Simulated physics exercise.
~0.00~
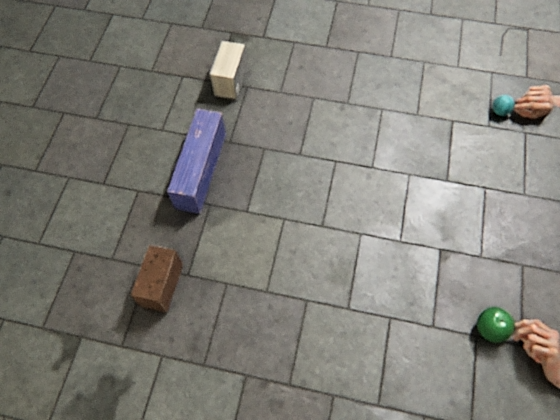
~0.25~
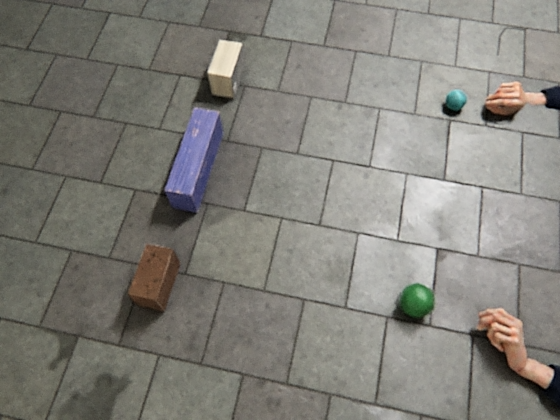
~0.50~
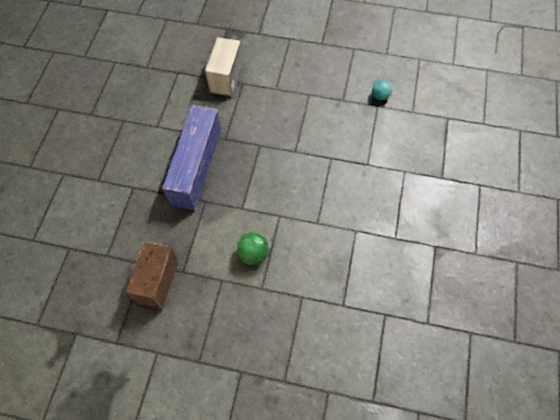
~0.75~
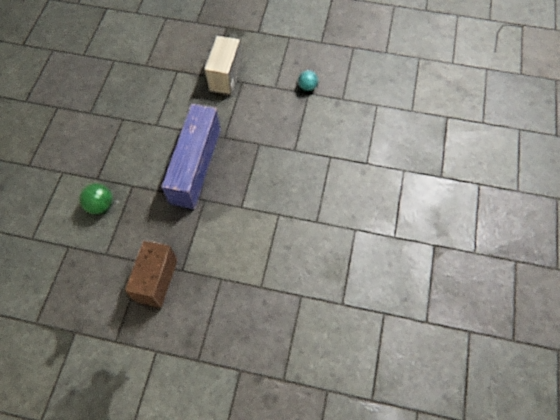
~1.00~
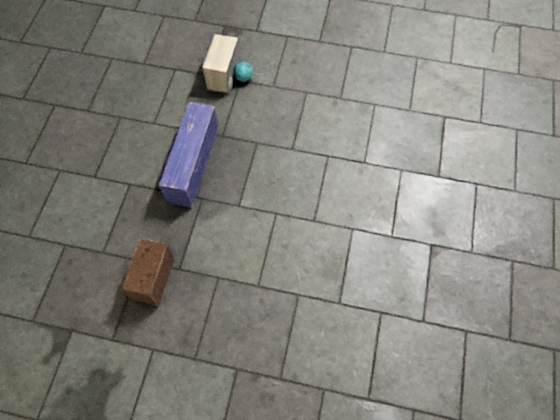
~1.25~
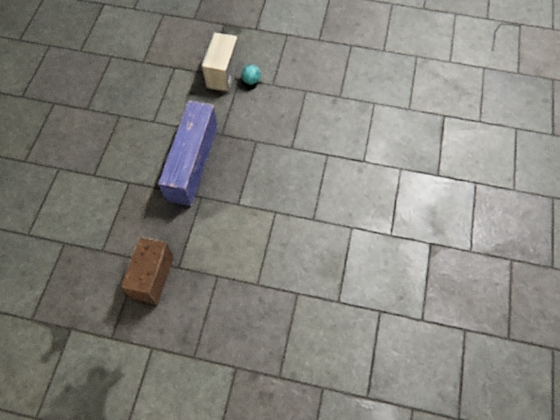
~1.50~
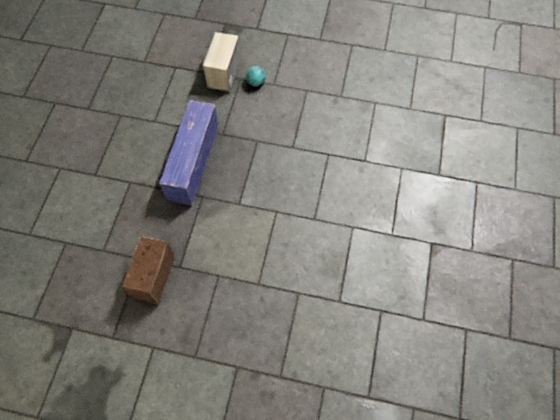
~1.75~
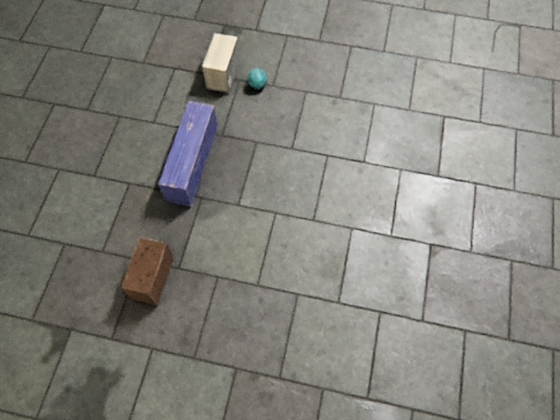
Green and turquoise balls rolling left from two hands, the green passing between blocks, the turquoise bouncing off the pale block.
